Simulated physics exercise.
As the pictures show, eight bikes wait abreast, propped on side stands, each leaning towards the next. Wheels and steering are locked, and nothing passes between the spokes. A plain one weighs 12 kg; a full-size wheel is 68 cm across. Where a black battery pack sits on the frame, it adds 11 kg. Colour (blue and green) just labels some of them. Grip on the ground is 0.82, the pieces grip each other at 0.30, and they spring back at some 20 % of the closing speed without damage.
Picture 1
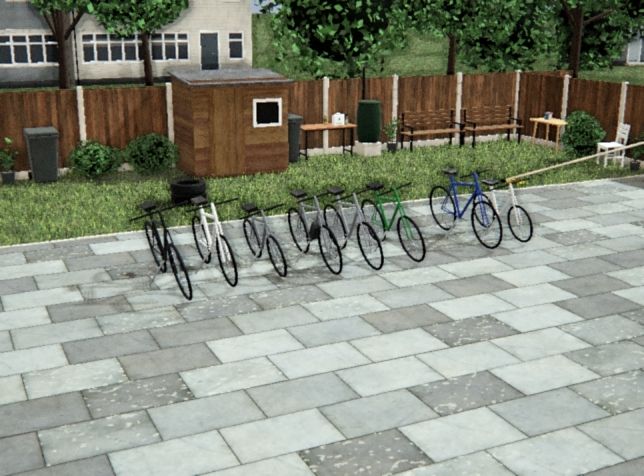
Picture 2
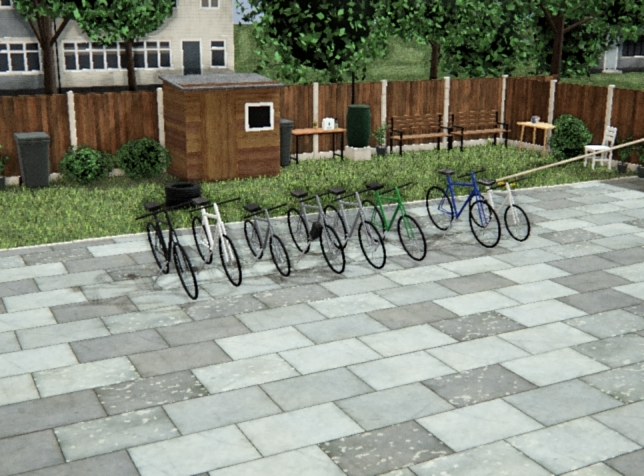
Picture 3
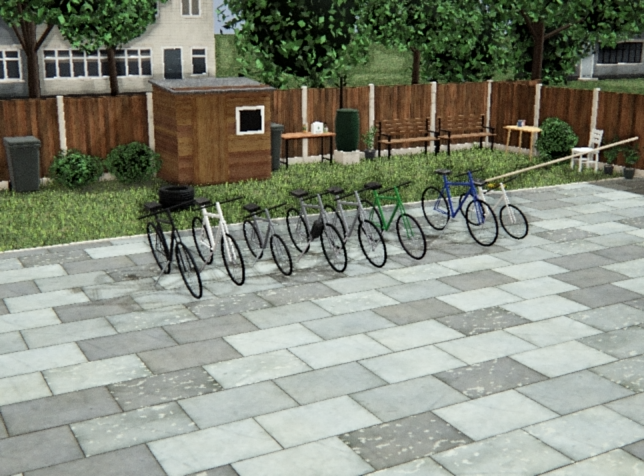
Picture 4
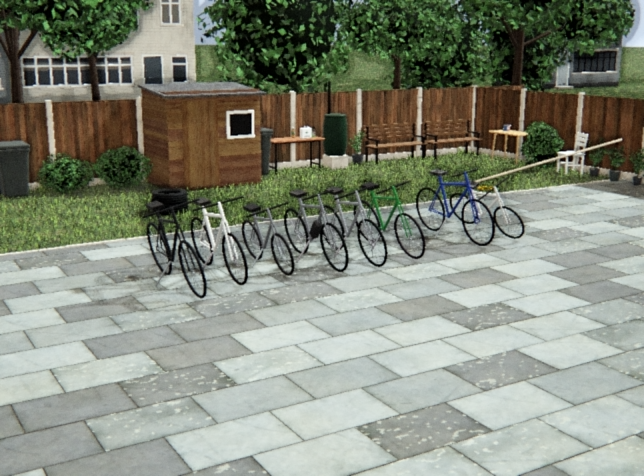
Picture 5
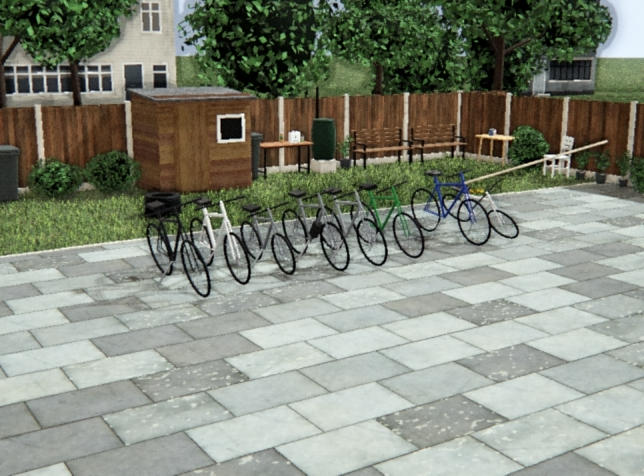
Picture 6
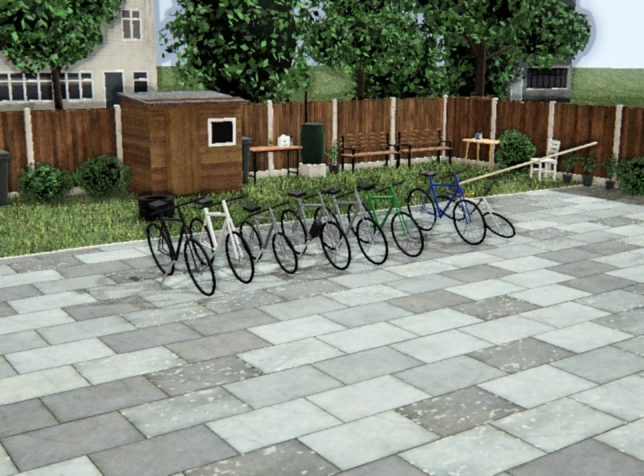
Eight bikes stood in a row on a paved patio by a wooden shed, while a long pole reached in from the right and pushed the end bike, which leaned over toward the blue one.
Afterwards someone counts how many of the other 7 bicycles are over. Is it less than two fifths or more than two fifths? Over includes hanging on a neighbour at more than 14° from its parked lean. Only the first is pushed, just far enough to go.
The part is fewer than two in five.
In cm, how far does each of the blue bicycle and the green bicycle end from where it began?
Moved: Blue 80, green 0.
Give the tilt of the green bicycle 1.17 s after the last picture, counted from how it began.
About 0°.
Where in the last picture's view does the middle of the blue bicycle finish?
Near (410, 232).
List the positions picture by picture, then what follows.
In the first frame (places mark the middle of the side facing us; the camera moves round a little), pole end (505, 181) 12 cm from the first bicycle; green bicycle (372, 223); blue bicycle (446, 208); the rest undisturbed.
Pole end 6 mm from the first bicycle; green bicycle (372, 223), in the second frame.
Pole end pushing; green bicycle (371, 222); the rest undisturbed, in the third frame.
Pole end pushing; green bicycle (369, 222); the rest undisturbed, in the fourth frame.
Pole end pushing; green bicycle (368, 222); the rest undisturbed, in the fifth frame.
Pole end stopped; blue bicycle (428, 208); green bicycle (366, 222); the rest undisturbed, in the sixth frame.
Then, 0.27 s after the last picture, none of the 7 other bicycles over, 1 disturbed; blue bicycle leaning 10°.
Then, 0.57 s after the last picture, 1 of the 7 other bicycles over; blue bicycle leaning 28°.
Then, 0.87 s after the last picture, 1 of the 7 other bicycles over; blue bicycle leaning 72°.
Then, 1.17 s after the last picture, 1 of the 7 other bicycles over; blue bicycle lying flat.
At rest, 1 of the 7 other bicycles over; blue bicycle lying flat; green bicycle unmoved. That is 14 per cent. Six left standing. As the last picture would show them, middles, blue bicycle near (410, 232), green bicycle near (380, 216).
